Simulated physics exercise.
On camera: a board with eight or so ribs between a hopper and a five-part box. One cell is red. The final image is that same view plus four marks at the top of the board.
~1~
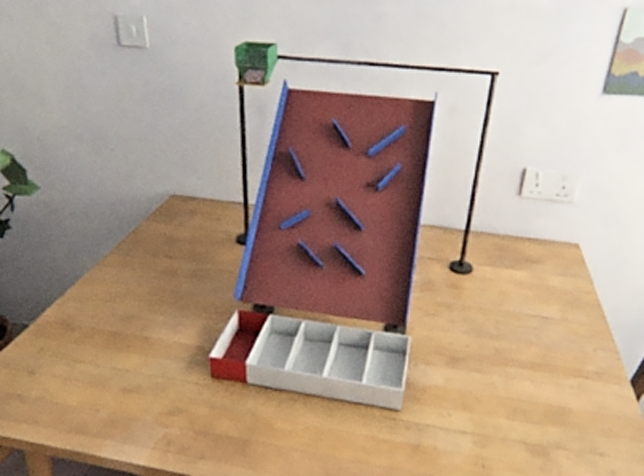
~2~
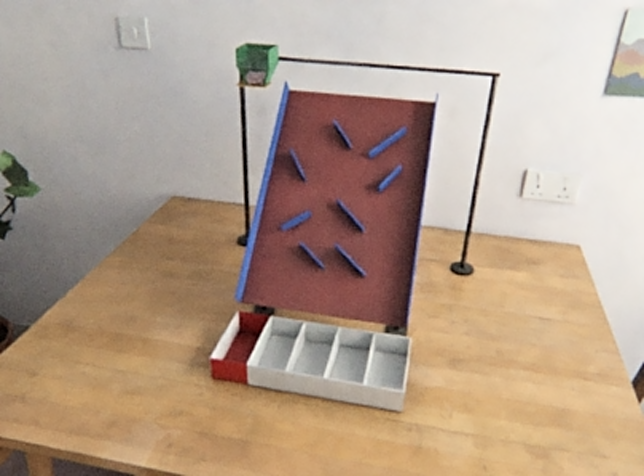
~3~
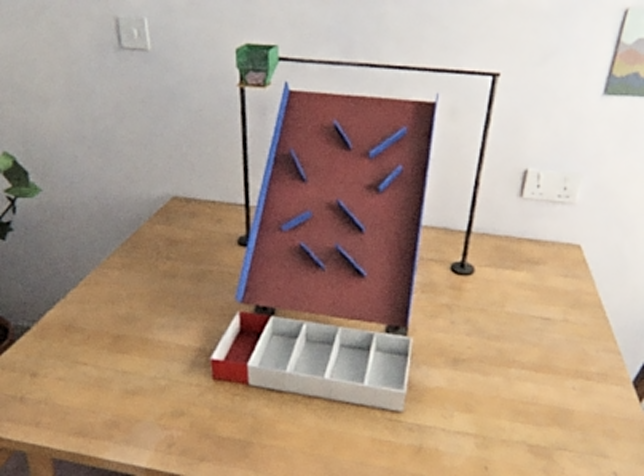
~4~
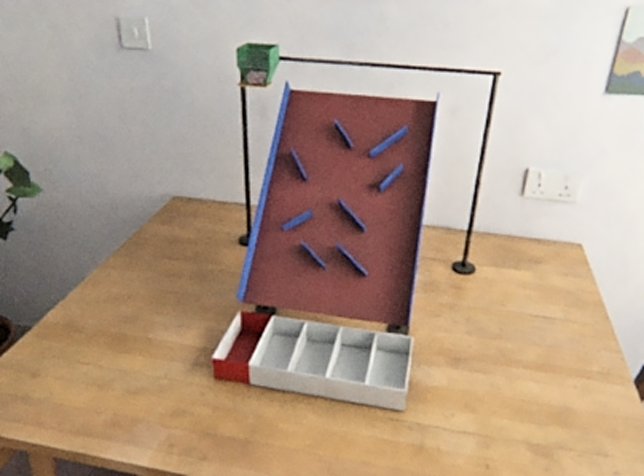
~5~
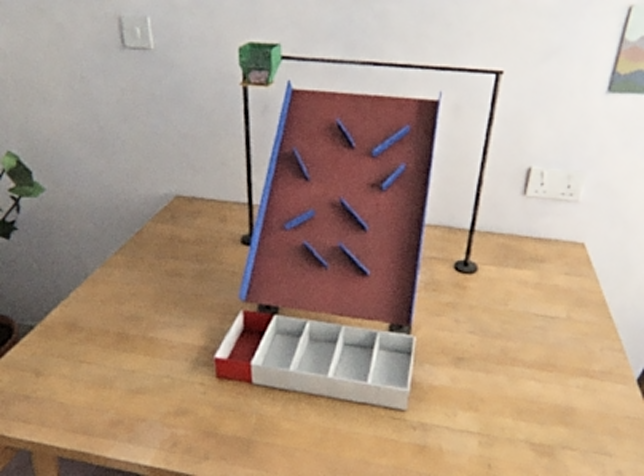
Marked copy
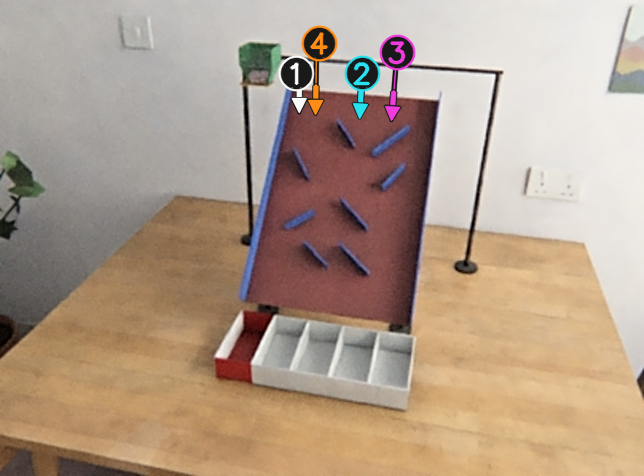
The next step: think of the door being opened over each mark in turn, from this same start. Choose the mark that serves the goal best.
It is 1.
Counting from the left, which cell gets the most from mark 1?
It is the first one.
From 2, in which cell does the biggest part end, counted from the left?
The fifth from the left.
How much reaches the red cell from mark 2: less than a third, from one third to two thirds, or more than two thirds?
It is less than a third.
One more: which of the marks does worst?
That would be 2.
On the marked copy, mark 1 meets the board at (299, 107); mark 2 meets the board at (359, 113); mark 3 meets the board at (391, 115); mark 4 meets the board at (315, 109).
Choosing 1, roughly a third in the red cell, roughly a third in other cells, roughly a quarter outside the box.
Choosing 2, not one piece in the red cell, the larger part in other cells, roughly a quarter outside the box.
Choosing 3, about a tenth in the red cell, roughly two thirds in other cells, roughly a quarter outside the box.
Choosing 4, roughly a quarter in the red cell, roughly half in other cells, roughly a quarter outside the box.
